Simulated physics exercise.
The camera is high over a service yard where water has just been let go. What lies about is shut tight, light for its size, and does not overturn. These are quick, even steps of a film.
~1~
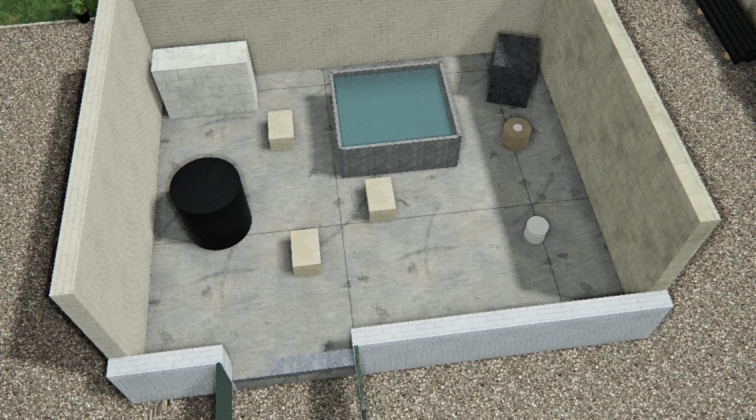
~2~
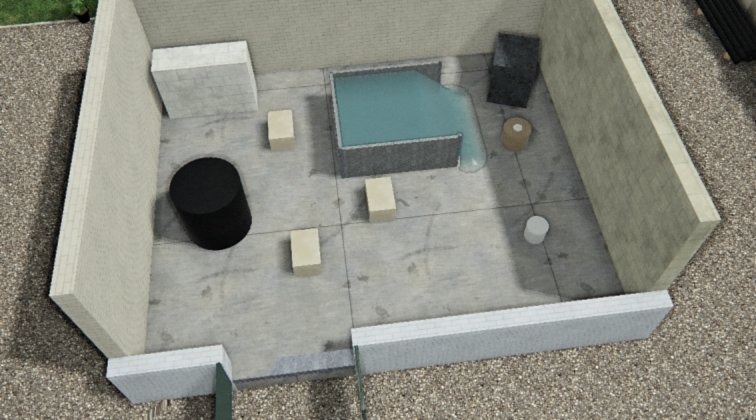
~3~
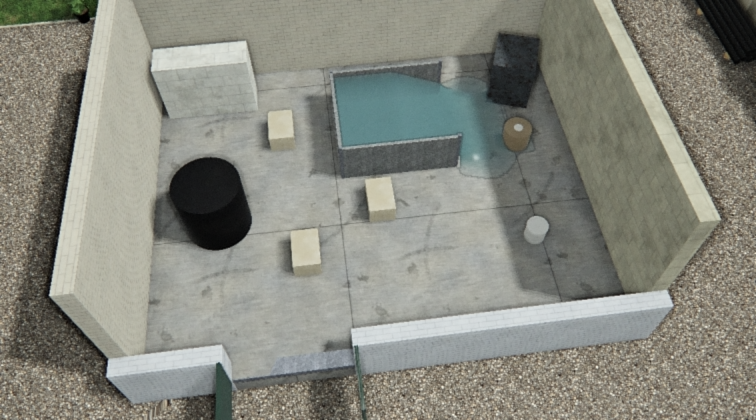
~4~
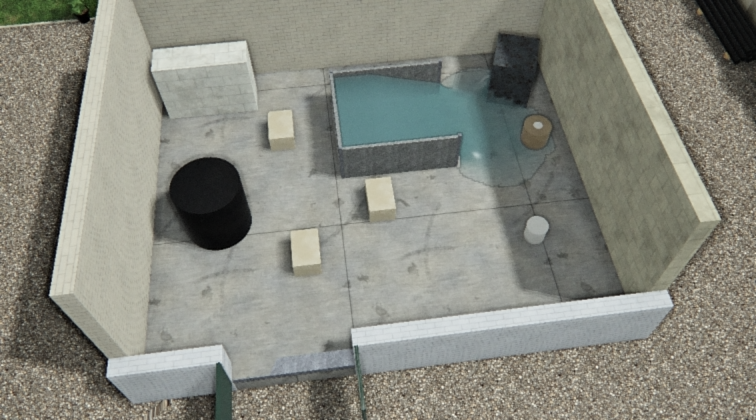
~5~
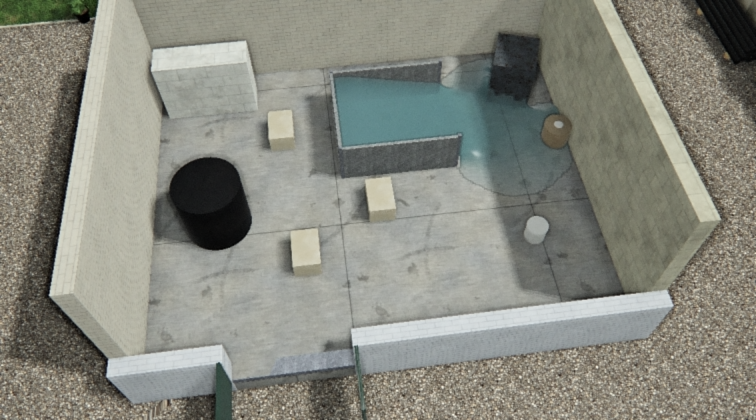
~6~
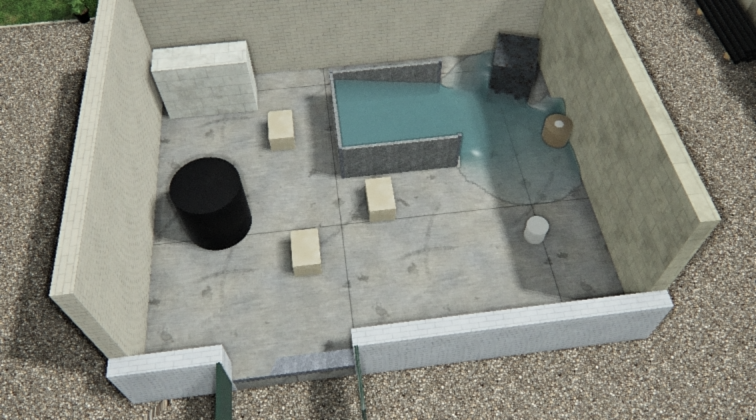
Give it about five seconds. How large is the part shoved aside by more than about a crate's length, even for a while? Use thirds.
It is between one and two thirds.
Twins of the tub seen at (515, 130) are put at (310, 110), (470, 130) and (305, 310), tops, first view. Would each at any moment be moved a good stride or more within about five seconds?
As listed: Less than that, that far or more, yes.
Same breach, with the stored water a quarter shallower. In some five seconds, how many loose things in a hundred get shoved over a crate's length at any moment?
Some 40 per cent.
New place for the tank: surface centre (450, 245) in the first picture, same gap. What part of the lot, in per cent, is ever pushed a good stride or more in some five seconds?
Near 40 in a hundred.
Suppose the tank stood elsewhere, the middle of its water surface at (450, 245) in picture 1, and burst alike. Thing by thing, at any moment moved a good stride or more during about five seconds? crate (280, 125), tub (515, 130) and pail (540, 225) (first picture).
One after the other: Never so far, yes, shifted that much.
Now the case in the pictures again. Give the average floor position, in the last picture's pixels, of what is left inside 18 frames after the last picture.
Close to (378, 233).
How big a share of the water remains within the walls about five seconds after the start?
Some 100 per cent.
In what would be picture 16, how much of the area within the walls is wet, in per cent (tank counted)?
Near 35 in a hundred.
A moment on, 1 of 5 are well off their spots; 1 afloat.
Next, 1 of 5 are well off their spots; 1 afloat.
Later, 2 of 5 are well off their spots; 1 afloat.
In the end, 2 of 5 are well off their spots, and 2 have been at some point; 2 afloat.
